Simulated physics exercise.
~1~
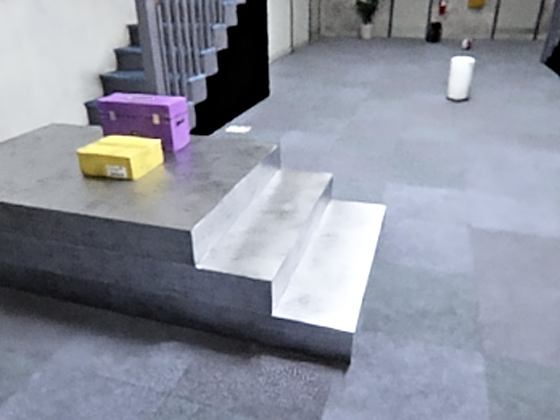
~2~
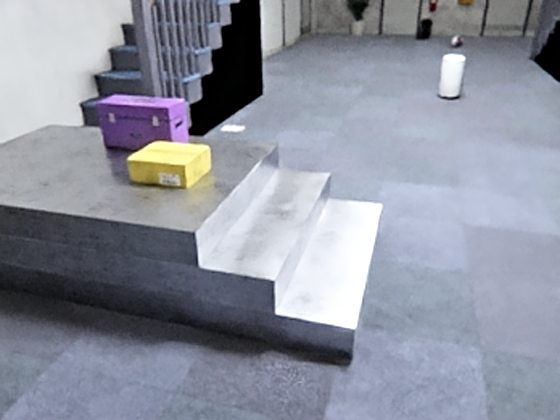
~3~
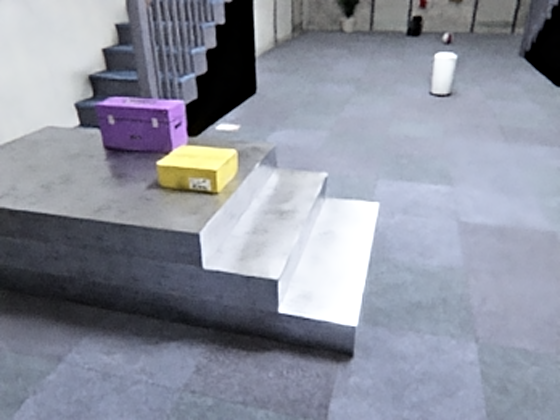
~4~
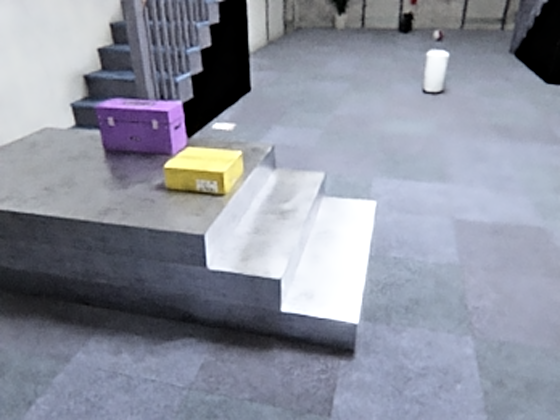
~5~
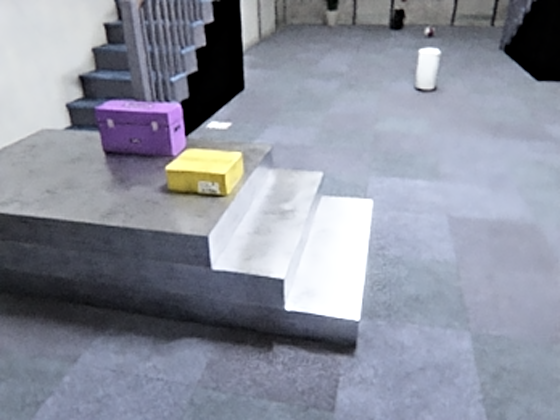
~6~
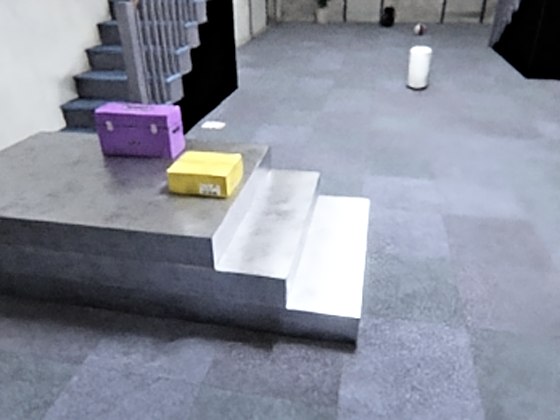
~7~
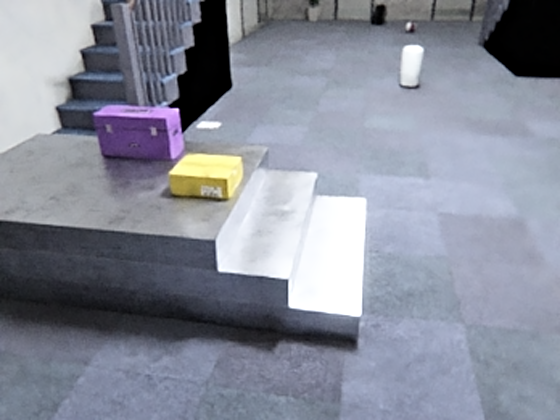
The clip opens on a grey raised landing with steps leading down its right side to a tiled floor, while a purple toolbox and a yellow box sit on top. Behind them are a blue-grey staircase and, farther off, a white cylinder. The yellow box slides right across the landing, moving past the front of the toolbox toward the steps. It slows and stops close to the top step without going over. The view drifts slightly sideways while the toolbox stays put. At the end, both objects remain on the landing.
